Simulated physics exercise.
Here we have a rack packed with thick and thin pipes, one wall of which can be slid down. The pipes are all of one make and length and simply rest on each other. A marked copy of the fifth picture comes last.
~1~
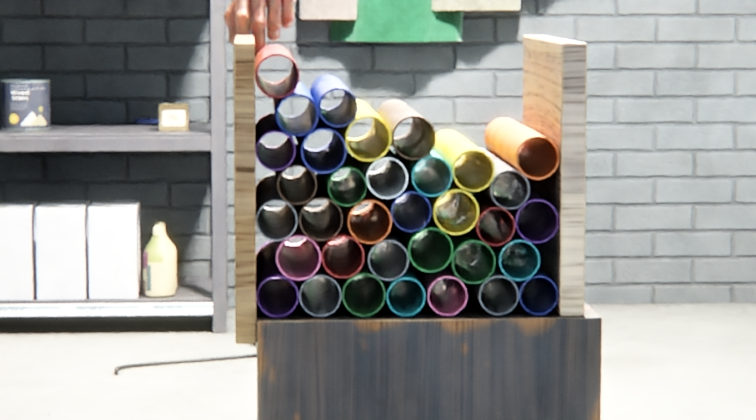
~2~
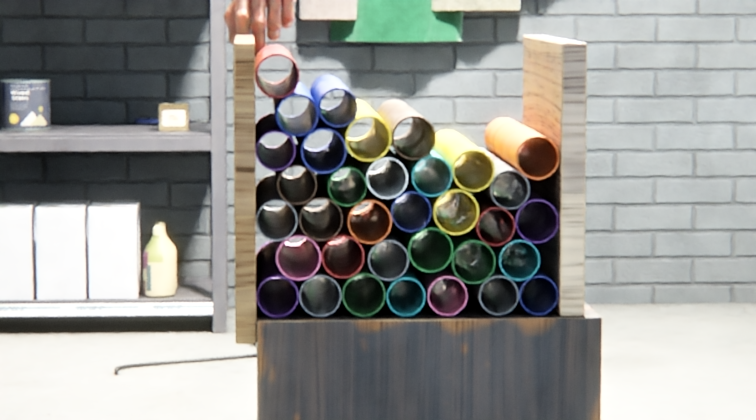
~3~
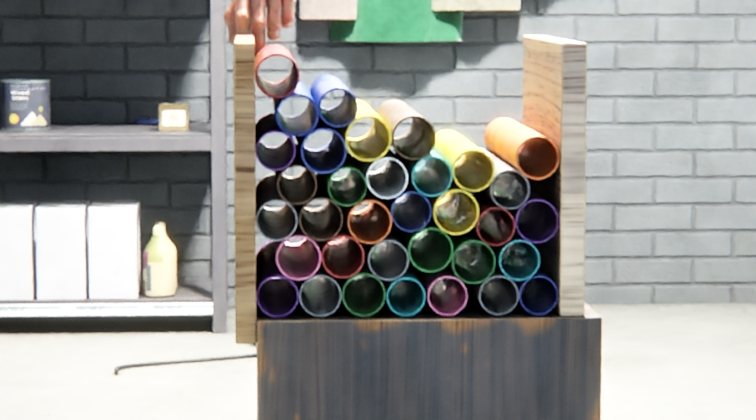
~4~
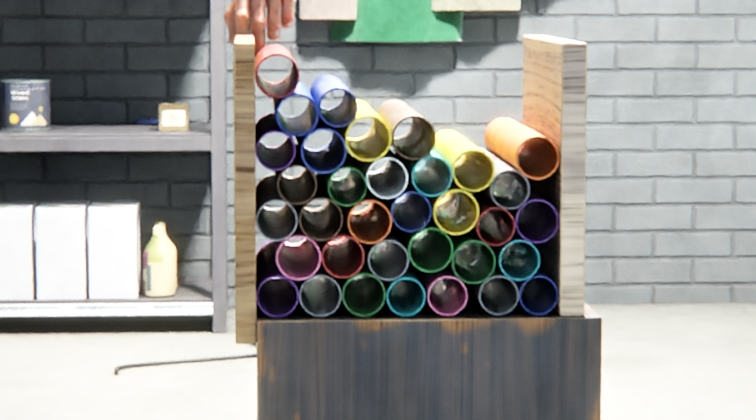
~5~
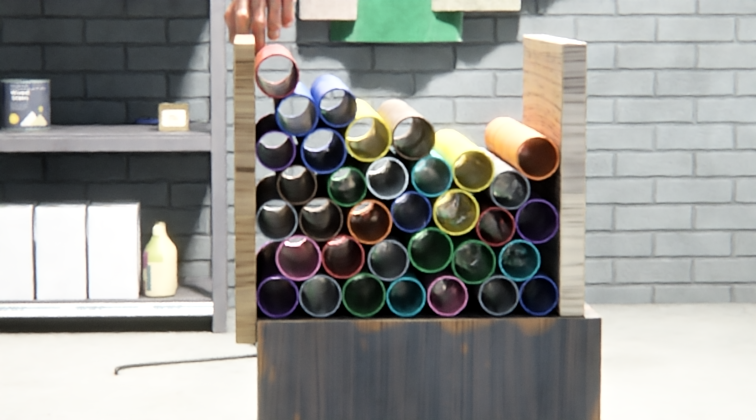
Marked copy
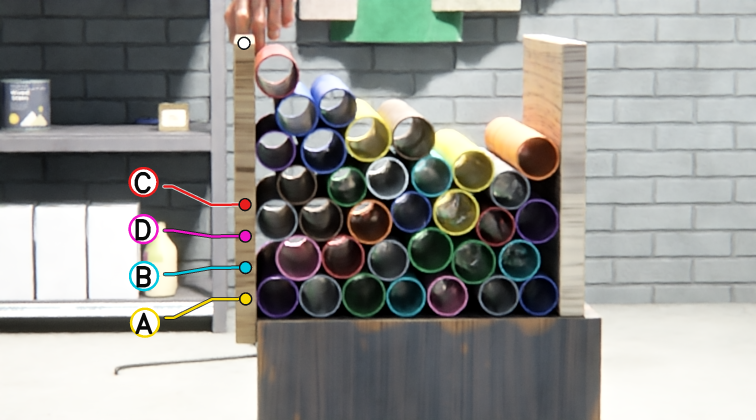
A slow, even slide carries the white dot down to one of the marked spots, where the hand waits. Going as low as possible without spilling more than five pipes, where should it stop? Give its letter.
The answer is mark D.
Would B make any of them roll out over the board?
At B: Yes.
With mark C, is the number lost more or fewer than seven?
At C, fewer than seven.
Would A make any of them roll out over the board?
Yes, at A.
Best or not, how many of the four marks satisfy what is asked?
Two of the four.
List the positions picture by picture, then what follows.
The first frame shows a grey pipe (498, 295); a grey pipe (277, 221); a turquoise pipe (519, 260).
The second frame shows a turquoise pipe (519, 260); a purple pipe (276, 151).
The third frame shows a turquoise pipe (432, 176); a brown pipe (414, 138).
The fourth frame shows side board (245, 177); a purple pipe (277, 296).
The fifth frame shows a grey pipe (498, 295); a grey pipe (277, 221); a turquoise pipe (519, 260).
On the copy, A at (245, 299); B at (245, 267); C at (245, 204); D at (245, 236); the white dot at (244, 43).
On D. First, top of the board (255, 127).
Then, top of the board (256, 221).
Finally, top of the board (256, 235), three out over the board.
By contrast, A more than five out over the board; B more than five out over the board; C three out over the board.
